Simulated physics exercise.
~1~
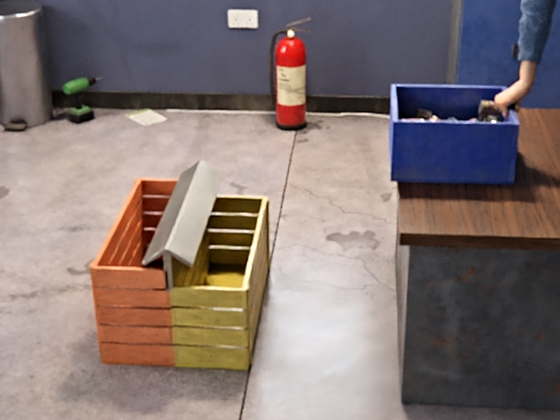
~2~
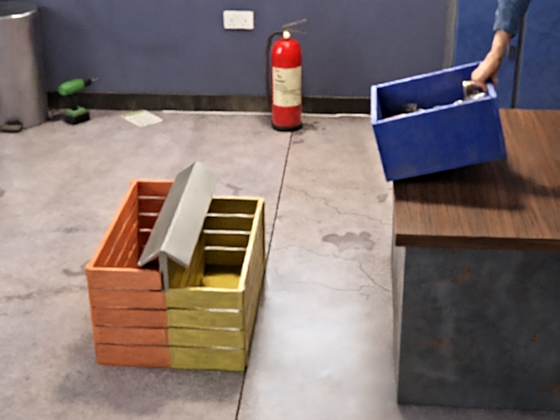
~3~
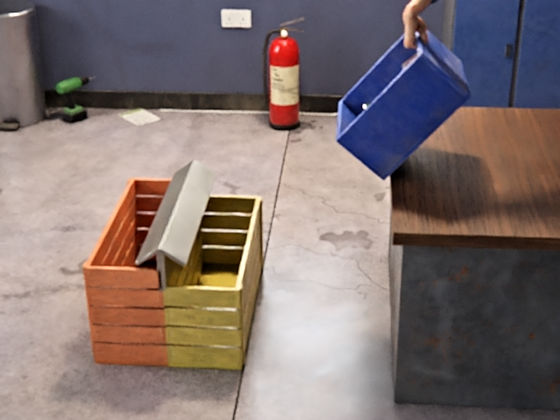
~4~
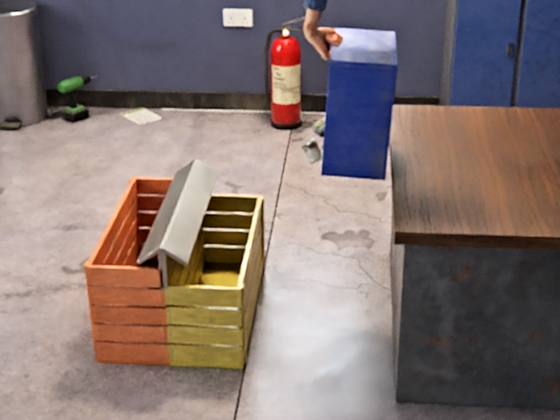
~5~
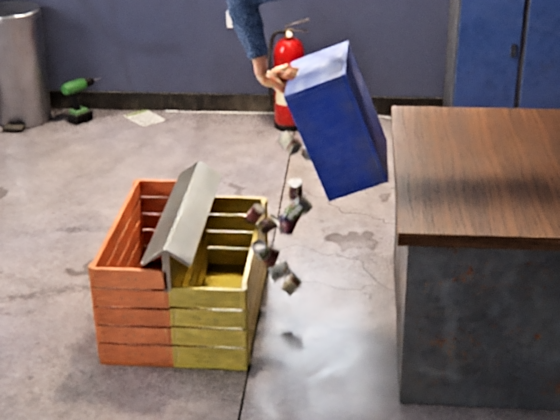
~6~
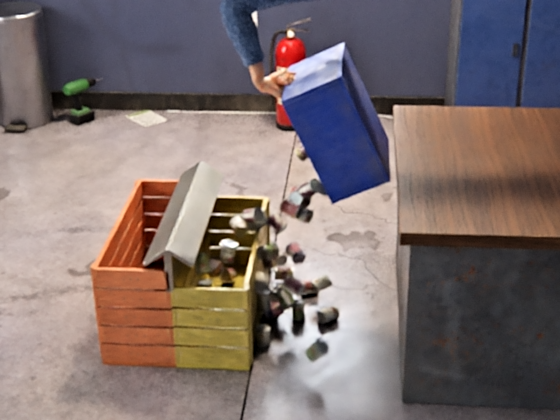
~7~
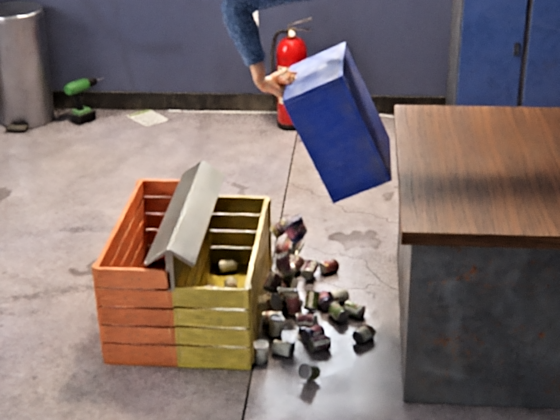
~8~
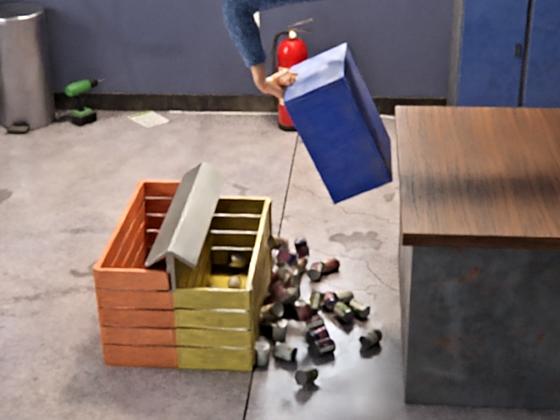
Workshop floor, a hand tipping a blue box of small tins off a bench, a few landing in the yellow crate, most beside it.
